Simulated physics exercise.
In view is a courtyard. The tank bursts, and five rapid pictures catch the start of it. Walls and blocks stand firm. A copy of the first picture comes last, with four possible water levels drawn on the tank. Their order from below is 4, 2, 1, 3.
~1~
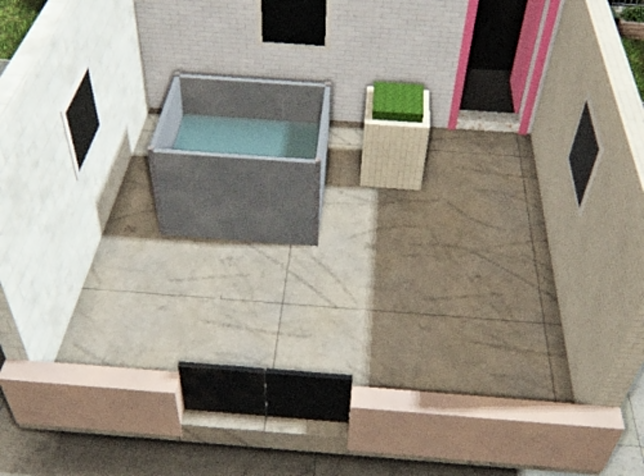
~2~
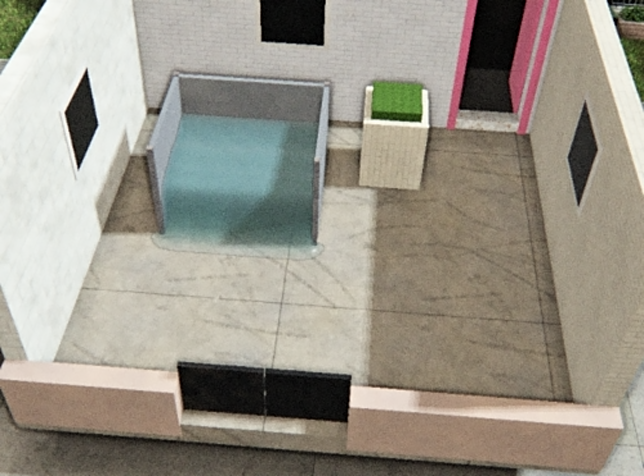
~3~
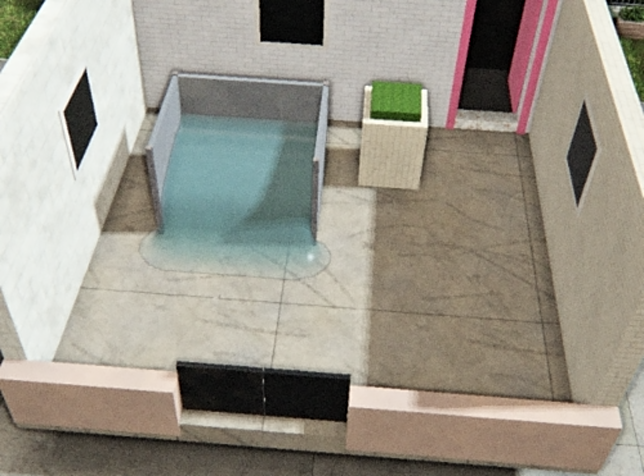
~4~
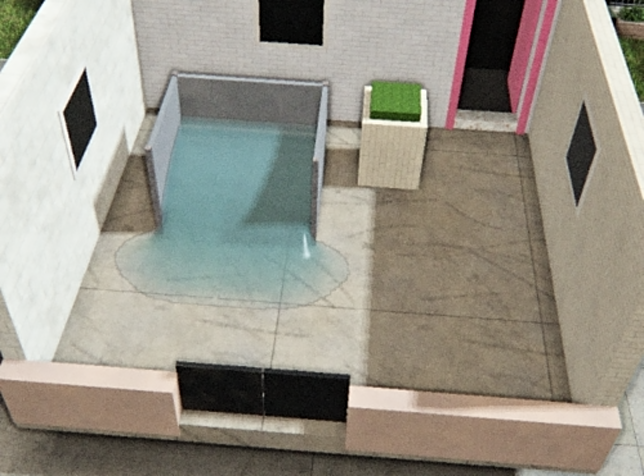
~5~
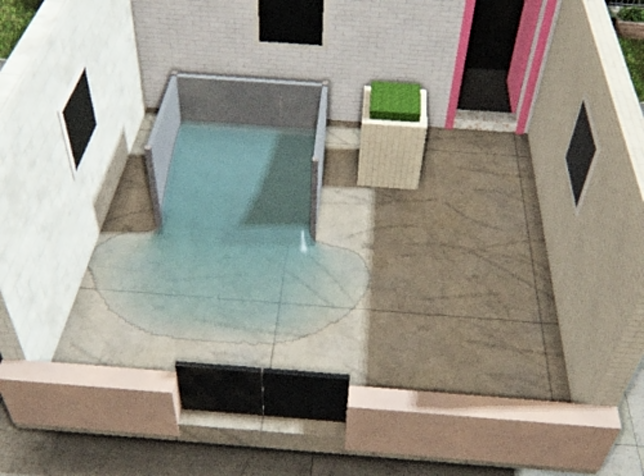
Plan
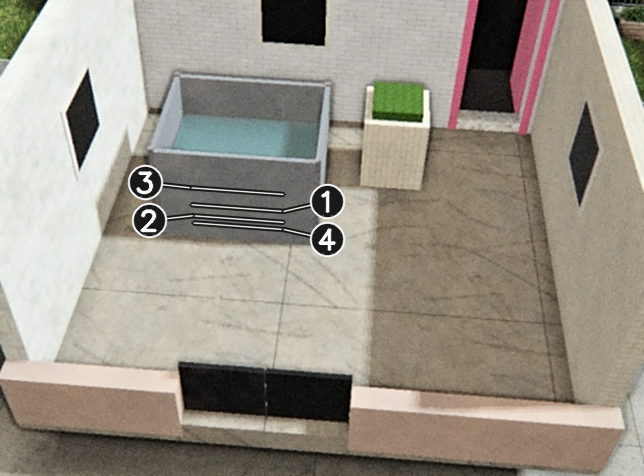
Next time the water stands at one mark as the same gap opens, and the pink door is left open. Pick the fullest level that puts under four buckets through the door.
Level 3 just does it.
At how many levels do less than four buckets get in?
All four.
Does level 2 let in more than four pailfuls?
No, that is safe.
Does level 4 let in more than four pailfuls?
No, that is safe.
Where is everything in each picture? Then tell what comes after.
The first picture shows water in the tank at rest, its middle at (246, 152); foot of the pink doorway at (487, 130); shut gate at (266, 376).
The second picture shows front seen at (160, 236), 2 % of the ground wet.
The third picture shows front seen at (146, 247), 5 % of the ground wet.
The fourth picture shows front seen at (341, 272), 10 % of the ground wet.
The fifth picture shows front seen at (343, 307), 17 % of the ground wet.
On the marked copy, 1 at (237, 208); 2 at (238, 219); 3 at (236, 191); 4 at (238, 226); from the bottom up 4, 2, 1, 3.
With 1, nothing gets over.
With 2, nothing gets over.
With 3, a bucket or two gets in.
With 4, nothing gets over.
